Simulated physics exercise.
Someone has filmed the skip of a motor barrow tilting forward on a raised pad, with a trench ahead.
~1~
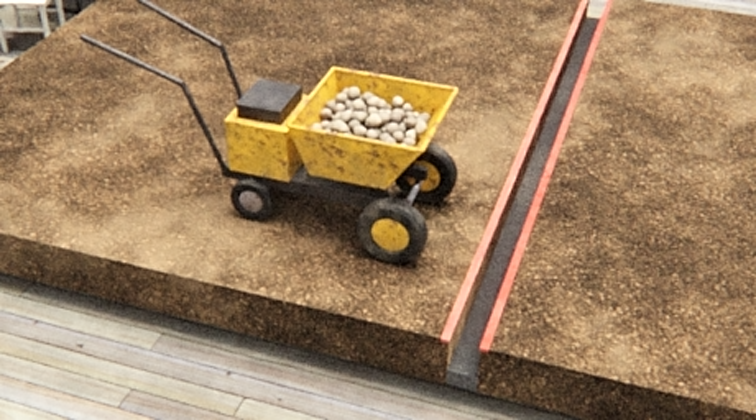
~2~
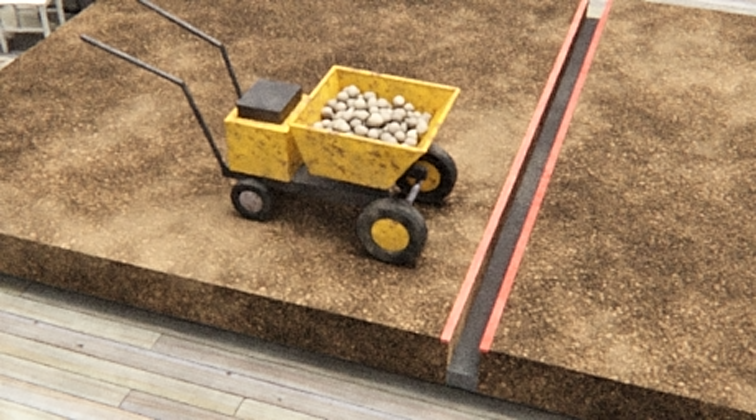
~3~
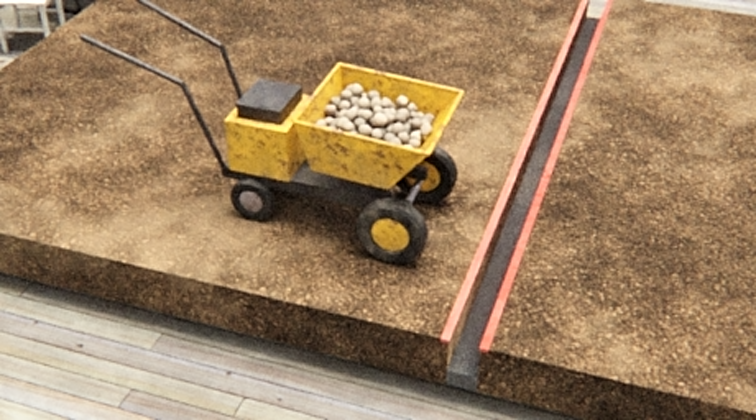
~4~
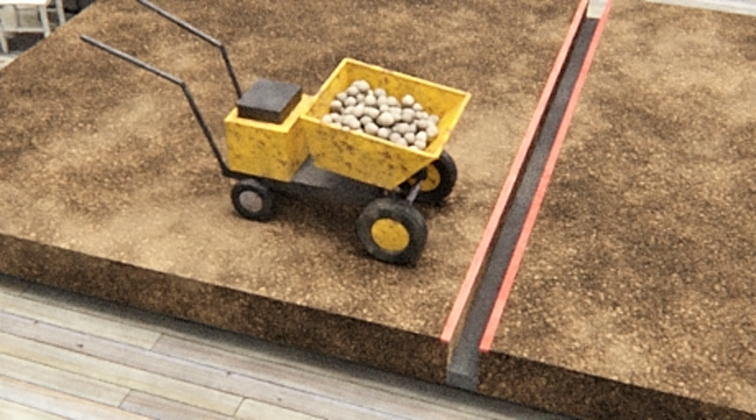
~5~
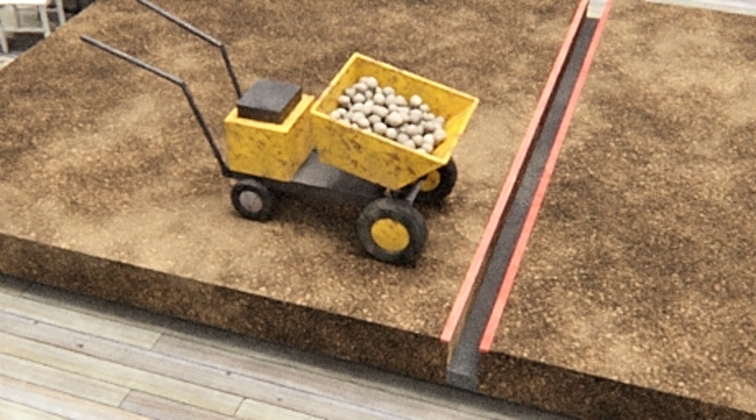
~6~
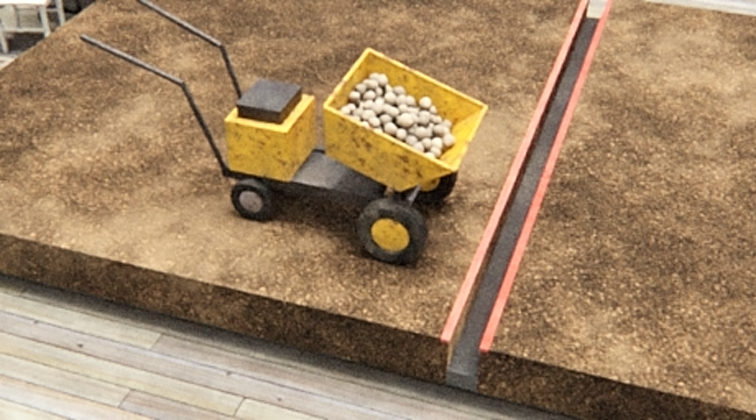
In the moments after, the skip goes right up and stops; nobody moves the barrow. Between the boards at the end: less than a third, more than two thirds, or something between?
The trench ends with under a third of it.
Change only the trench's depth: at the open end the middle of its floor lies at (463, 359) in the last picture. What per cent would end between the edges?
Close to 20 per cent.
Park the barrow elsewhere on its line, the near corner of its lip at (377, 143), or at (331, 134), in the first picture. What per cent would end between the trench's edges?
First some 60, then 20 per cent.
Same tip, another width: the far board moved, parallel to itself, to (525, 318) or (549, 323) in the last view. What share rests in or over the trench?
The first gives 70 %, the second 90 %.
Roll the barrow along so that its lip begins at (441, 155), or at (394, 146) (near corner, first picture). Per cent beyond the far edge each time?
The first gives 90 %, the second 40 %.
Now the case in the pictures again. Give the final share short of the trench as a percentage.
Close to 0 per cent.
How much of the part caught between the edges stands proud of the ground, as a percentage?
Near 20 %.
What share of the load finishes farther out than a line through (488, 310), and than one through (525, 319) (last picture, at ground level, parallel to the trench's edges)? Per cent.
Near 80 % and 50 %.
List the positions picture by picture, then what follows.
In the first frame, lip of the skip (421, 151), level; top of the load (357, 117), river pebbles; first edge of the trench (460, 303); far edge (497, 312), the trench under half as wide as the skip, and about as deep as wide.
In the second frame, lip of the skip (423, 152), level; top of the load (359, 117).
In the third frame, lip of the skip (428, 154), tipped barely; top of the load (362, 115).
In the fourth frame, lip of the skip (435, 158), tipped a little; top of the load (368, 114).
In the fifth frame, lip of the skip (444, 163), tipped a little; top of the load (369, 108).
In the sixth frame, lip of the skip (454, 171), tipped clearly; top of the load (379, 106); first edge of the trench (460, 303); far edge (497, 312).
Just after the last frame, skip tipped steeply; every one in the skip.
A moment on, skip tipped right over; the larger part in the skip; about a tenth beyond it; just a few falling.
Further on, skip tipped right over; roughly a quarter in the skip; just a few in or heaped over the trench; roughly two thirds beyond it; just a few falling.
When it is over, skip tipped right over; about a tenth in the skip; about a tenth in or heaped over the trench; the larger part beyond it.
